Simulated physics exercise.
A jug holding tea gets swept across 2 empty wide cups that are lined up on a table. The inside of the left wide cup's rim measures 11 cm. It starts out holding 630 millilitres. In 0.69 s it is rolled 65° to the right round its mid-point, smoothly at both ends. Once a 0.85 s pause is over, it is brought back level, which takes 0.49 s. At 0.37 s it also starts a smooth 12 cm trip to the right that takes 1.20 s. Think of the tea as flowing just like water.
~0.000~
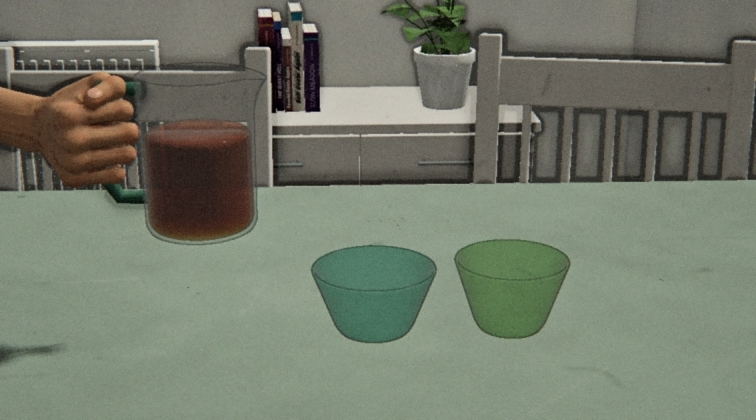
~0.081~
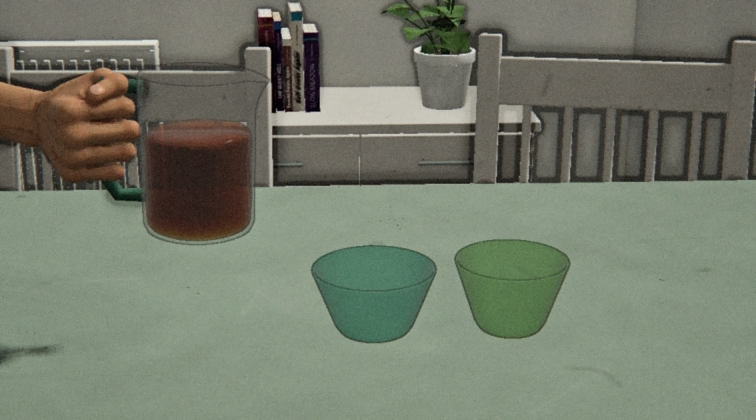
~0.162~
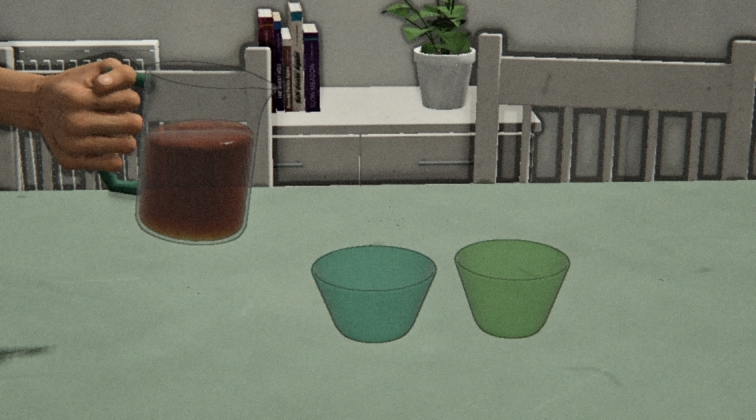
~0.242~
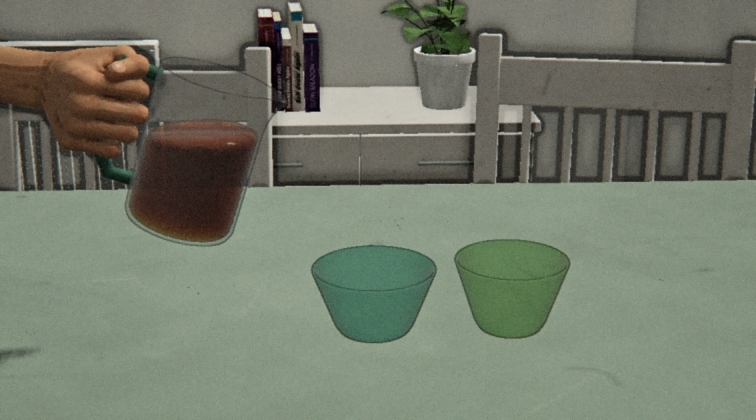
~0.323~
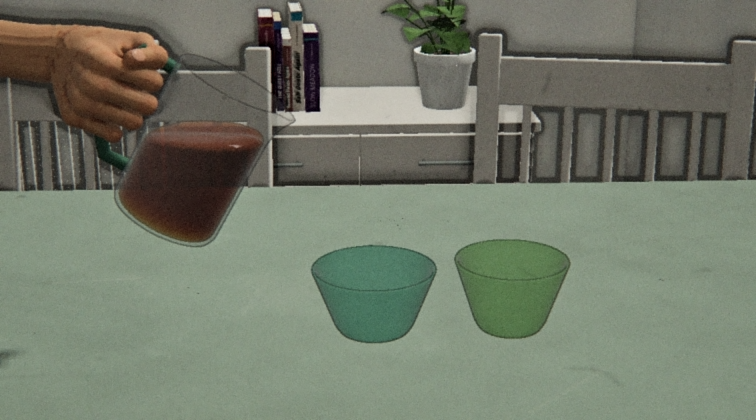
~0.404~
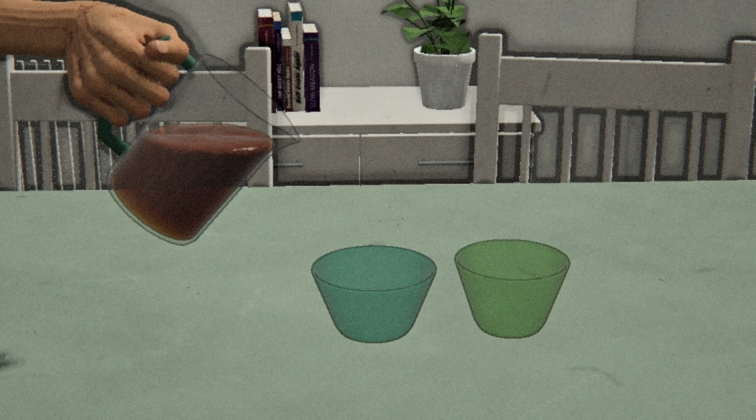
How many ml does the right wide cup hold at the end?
About 90 ml.
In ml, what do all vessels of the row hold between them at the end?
All together the row ends up with around 190 ml.
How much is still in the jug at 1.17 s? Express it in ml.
440 ml.
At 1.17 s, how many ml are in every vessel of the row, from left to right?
The left one holds around 100 ml while the right one holds around 0 ml.
Then, 0.85 s in, the tilt is 65° and from the left they hold 45 ml, 0 ml, the jug 525 ml, and 0 ml is on the table.
Then, 1.17 s in, the tilt is 65° and from the left they hold 100 ml, 5 ml, the jug 440 ml, and 40 ml is on the table.
Then, 1.51 s in, the tilt is 65° and from the left they hold 100 ml, 55 ml, the jug 375 ml, and 80 ml is on the table.
Then, 1.88 s in, the tilt is 13° and from the left they hold 100 ml, 90 ml, the jug 355 ml, and 85 ml is on the table.
Finally, from the left they hold 100 ml, 90 ml, the jug 355 ml, and 85 ml is on the table.
